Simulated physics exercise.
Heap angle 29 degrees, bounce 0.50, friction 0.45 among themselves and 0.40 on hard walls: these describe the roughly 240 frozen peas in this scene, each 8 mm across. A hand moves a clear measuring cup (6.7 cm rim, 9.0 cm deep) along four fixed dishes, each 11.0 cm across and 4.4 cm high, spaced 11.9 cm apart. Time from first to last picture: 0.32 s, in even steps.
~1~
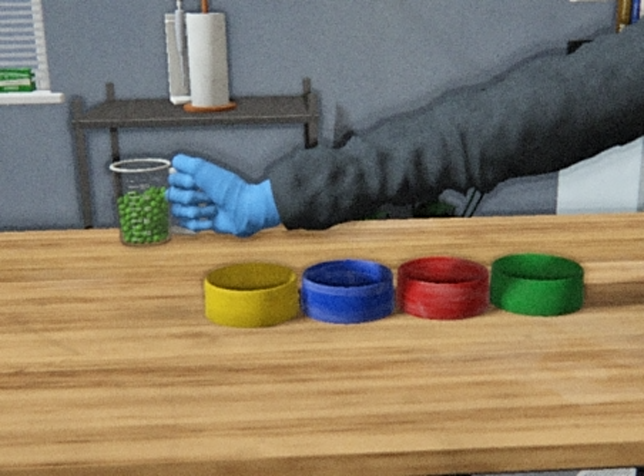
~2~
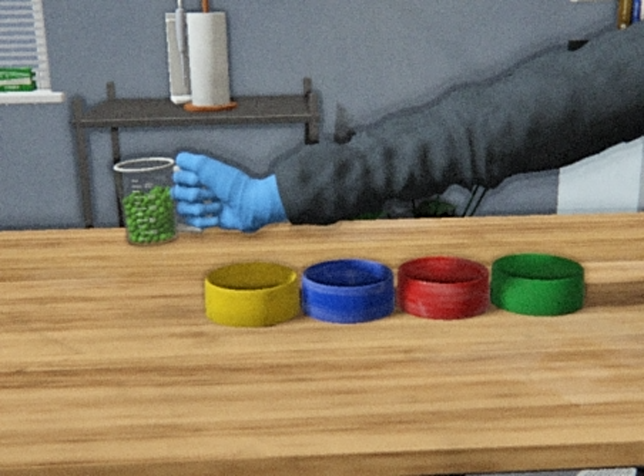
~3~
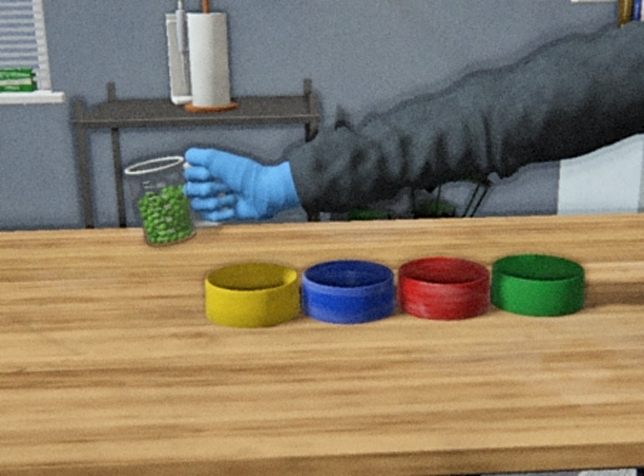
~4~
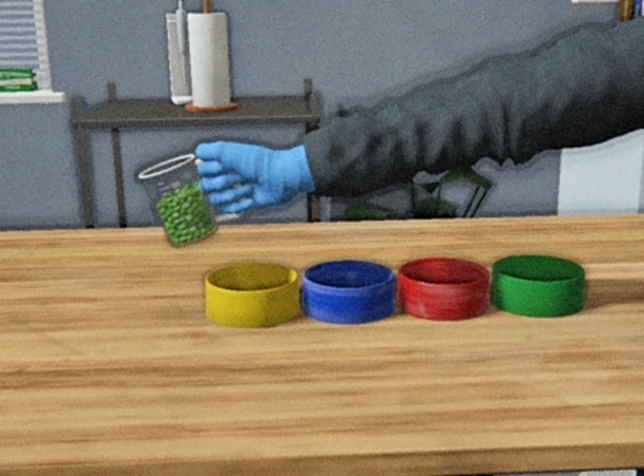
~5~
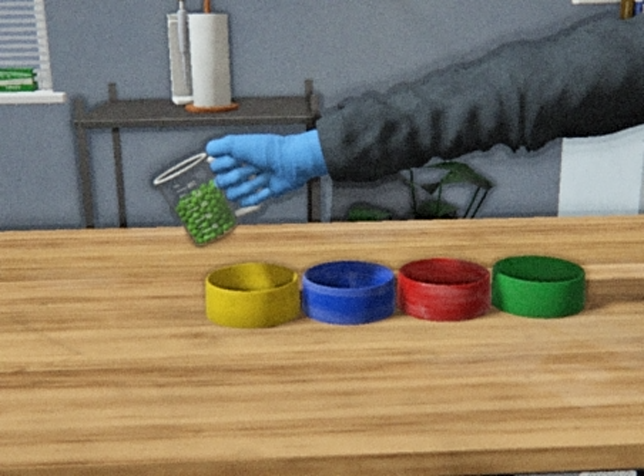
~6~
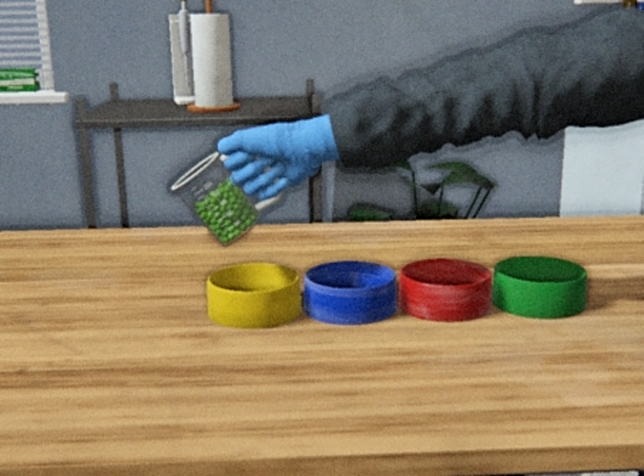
A blue-gloved hand moves a clear cup of green peas rightward while steadily tilting it.
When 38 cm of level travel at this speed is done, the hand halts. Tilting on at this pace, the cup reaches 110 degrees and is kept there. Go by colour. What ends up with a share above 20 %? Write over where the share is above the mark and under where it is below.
Red dish: Over; blue dish: Over; green dish: Under; yellow dish: Under; counter: Under.
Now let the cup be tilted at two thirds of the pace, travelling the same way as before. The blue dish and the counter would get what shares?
Blue 10; counter 10.
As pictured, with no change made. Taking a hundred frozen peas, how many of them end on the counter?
Roughly 5 in a hundred.
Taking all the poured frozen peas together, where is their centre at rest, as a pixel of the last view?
When it all comes to rest, the middle is near (379, 300).
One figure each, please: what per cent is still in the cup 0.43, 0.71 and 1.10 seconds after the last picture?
At the three moments: 100, 60 and 15 percent.
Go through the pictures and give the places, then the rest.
The first picture shows cup at (144, 203), tilt 0 degrees, lip at (112, 166), moved 0.0 cm; middle of the pieces at (146, 216); yellow dish at (251, 277); blue dish at (347, 274); red dish at (443, 271); green dish at (537, 267).
The second picture shows cup at (149, 202), tilt 2 degrees, lip at (116, 167), moved 0.6 cm; middle of the pieces at (151, 216).
The third picture shows cup at (164, 202), tilt 9 degrees, lip at (127, 171), moved 2.3 cm; middle of the pieces at (168, 215).
The fourth picture shows cup at (181, 202), tilt 18 degrees, lip at (141, 176), moved 4.3 cm; middle of the pieces at (187, 214).
The fifth picture shows cup at (200, 202), tilt 27 degrees, lip at (156, 182), moved 6.5 cm; middle of the pieces at (207, 213).
The sixth picture shows cup at (219, 201), tilt 35 degrees, lip at (173, 188), moved 8.6 cm; middle of the pieces at (228, 211); yellow dish at (254, 278); blue dish at (350, 275); red dish at (446, 272); green dish at (540, 270).
Then, 0.43 s after the last picture, tilt 94 degrees; cup holds 100 %.
Then, 0.71 s after the last picture, tilt 110 degrees; cup holds 60 %, blue 30 %.
Then, 1.10 s after the last picture, tilt 110 degrees; cup holds 15 %, red 25 %, blue 55 %.
In the end, red 40 %, blue 55 %, green 0 %, yellow 0 %, counter 5 %.
